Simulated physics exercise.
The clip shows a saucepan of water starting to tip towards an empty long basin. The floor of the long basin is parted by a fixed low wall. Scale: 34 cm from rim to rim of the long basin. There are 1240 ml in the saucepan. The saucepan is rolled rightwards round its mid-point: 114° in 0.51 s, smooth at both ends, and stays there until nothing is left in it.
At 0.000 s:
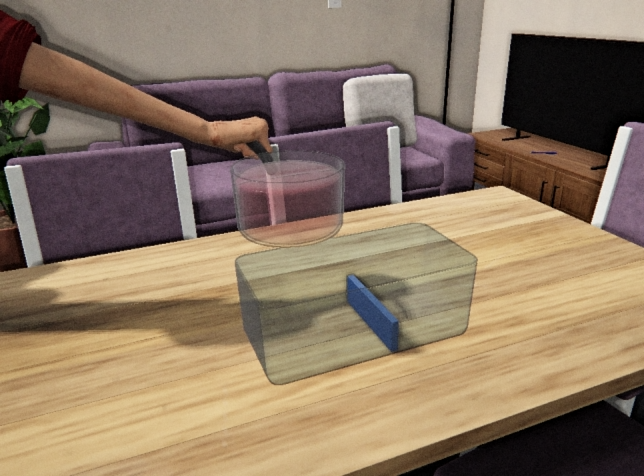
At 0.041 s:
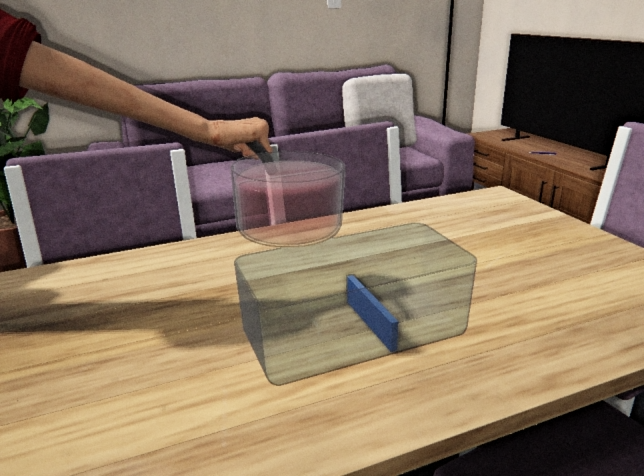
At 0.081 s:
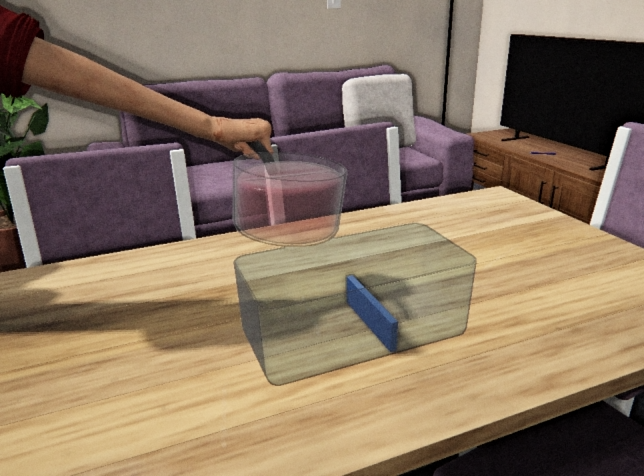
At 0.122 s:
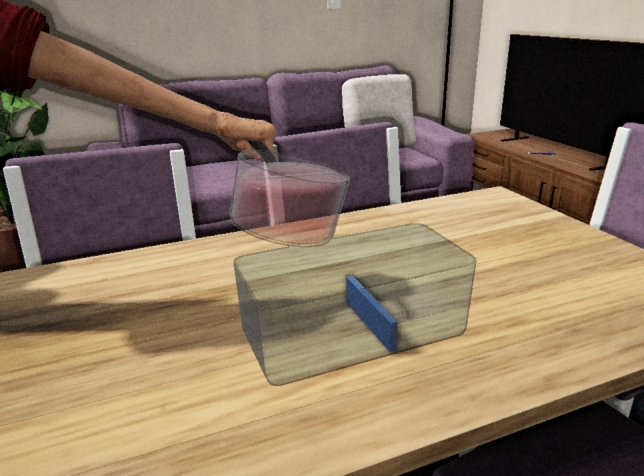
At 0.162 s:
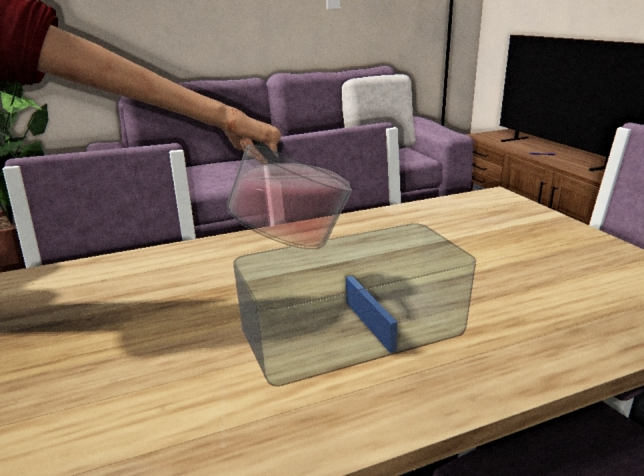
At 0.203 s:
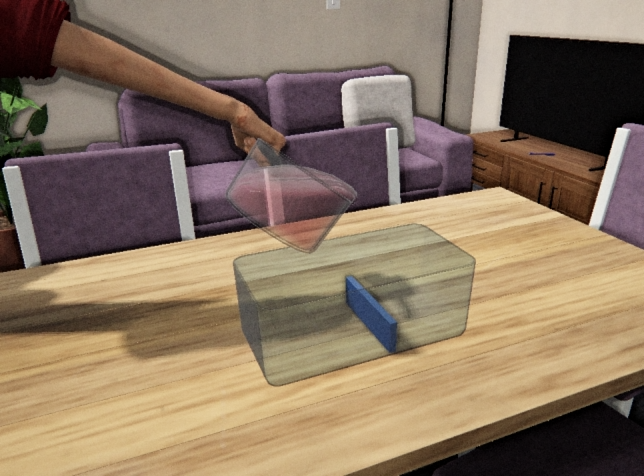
A clear saucepan of pinkish water, held by a hand reaching in from the left, starts level above a long transparent basin with a blue wall inside on a wooden table, then tilts rightwards, slowly at first, to a steep lean.
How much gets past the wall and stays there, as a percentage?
Roughly 32 per cent is past the wall.
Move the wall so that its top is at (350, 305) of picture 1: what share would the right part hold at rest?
Then about 60 per cent.
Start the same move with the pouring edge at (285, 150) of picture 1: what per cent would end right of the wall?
Then about 15 per cent.
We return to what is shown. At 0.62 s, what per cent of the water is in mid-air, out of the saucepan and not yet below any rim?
About 10 per cent.
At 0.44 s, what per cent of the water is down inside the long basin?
Some 48 per cent.
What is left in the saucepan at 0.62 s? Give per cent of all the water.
Some 3 per cent.
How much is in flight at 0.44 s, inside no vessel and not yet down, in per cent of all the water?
About 28 per cent.
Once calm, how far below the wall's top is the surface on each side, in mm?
Some 28 mm on the left and 34 mm on the right.
After 0.44 s the tilt is 109° and 24 per cent is still to pour, 21 is left of the wall and 27 right of it.
After 0.62 s the tilt is 114° and 3 per cent is still to pour, 57 is left of the wall and 31 right of it.
After 0.81 s the tilt is 114° and 0 per cent is still to pour, 60 is left of the wall and 32 right of it.
After 1.01 s the tilt is 114° and 0 per cent is still to pour, 64 is left of the wall and 33 right of it.
In the end 64 per cent lies left of the wall, 32 right of it and 3 outside.
